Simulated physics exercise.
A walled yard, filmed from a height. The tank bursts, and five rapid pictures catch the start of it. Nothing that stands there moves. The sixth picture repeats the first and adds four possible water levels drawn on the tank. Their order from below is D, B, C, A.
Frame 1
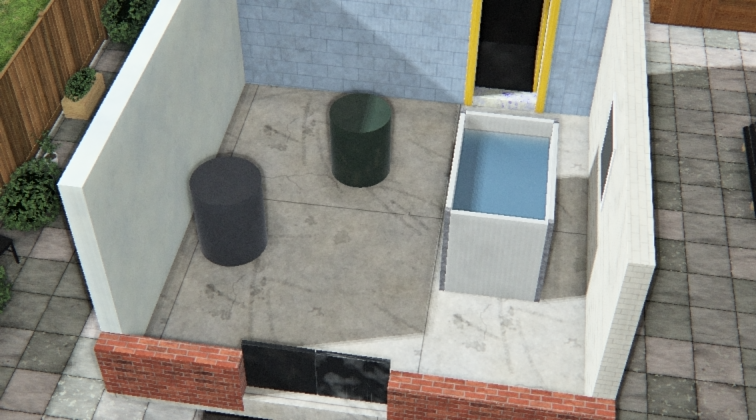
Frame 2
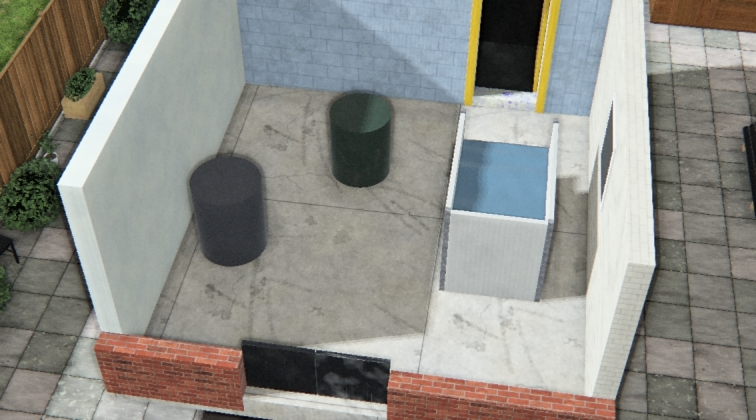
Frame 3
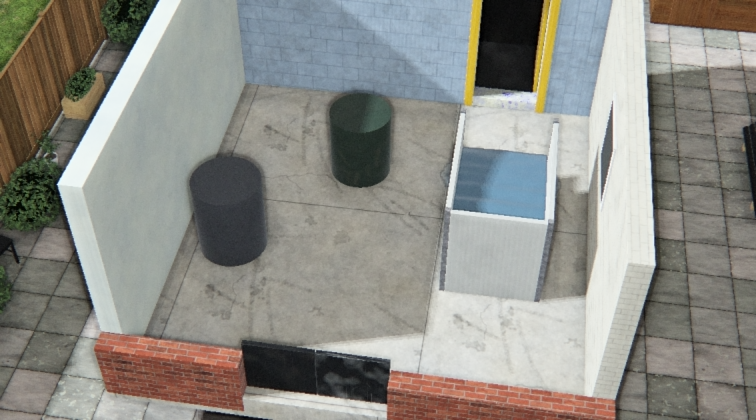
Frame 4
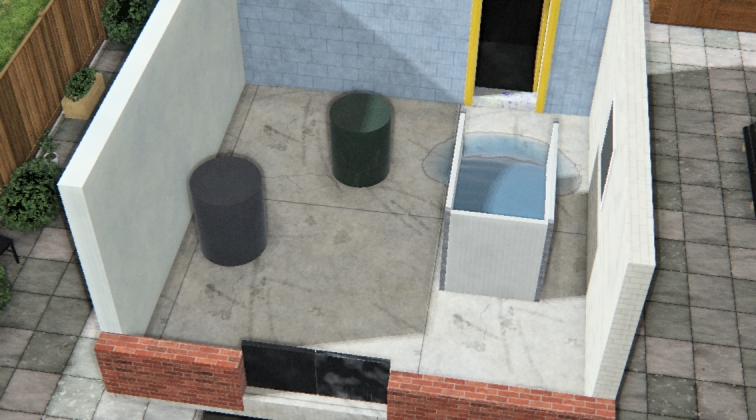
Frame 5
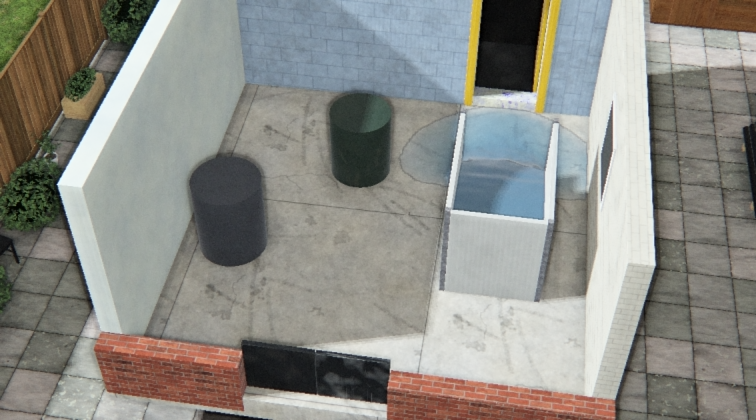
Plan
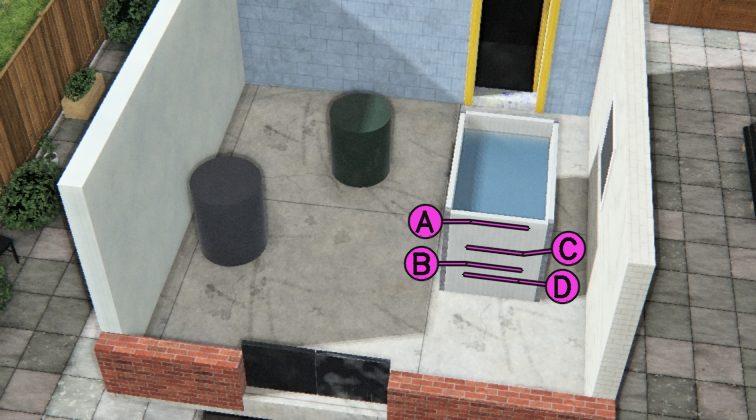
Water sits in a pale tank in a walled yard with a dark green and a dark grey cylinder; the tank's far side opens, and the water spreads in a thin, widening sheet across the floor near the yellow doorway.
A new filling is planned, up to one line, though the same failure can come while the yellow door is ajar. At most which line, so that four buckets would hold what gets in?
Go for D.
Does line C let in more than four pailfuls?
Yes.
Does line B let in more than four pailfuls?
Yes, that goes wrong.
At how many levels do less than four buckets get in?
One.
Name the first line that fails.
B.
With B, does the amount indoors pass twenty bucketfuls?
No, less.
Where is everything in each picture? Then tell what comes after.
Water in the tank at rest, its middle at (503, 179); foot of the yellow doorway at (503, 108); shut gate at (316, 357), in the first frame.
Water covers 1 % of the ground, its front hidden from here, in the second frame.
Water covers 4 % of the ground, its front hidden from here, in the third frame.
Front seen at (444, 149), 8 % of the ground wet, in the fourth frame.
Front seen at (429, 133), 15 % of the ground wet, in the fifth frame.
On the marked copy, A at (498, 224); B at (493, 267); C at (495, 250); D at (491, 277); from the bottom up D, B, C, A.
Choosing A, dozens of bucketfuls pour in.
Choosing B, about 9 bucketfuls get in.
Choosing C, dozens of bucketfuls pour in.
Choosing D, a splash gets over, under a bucket.
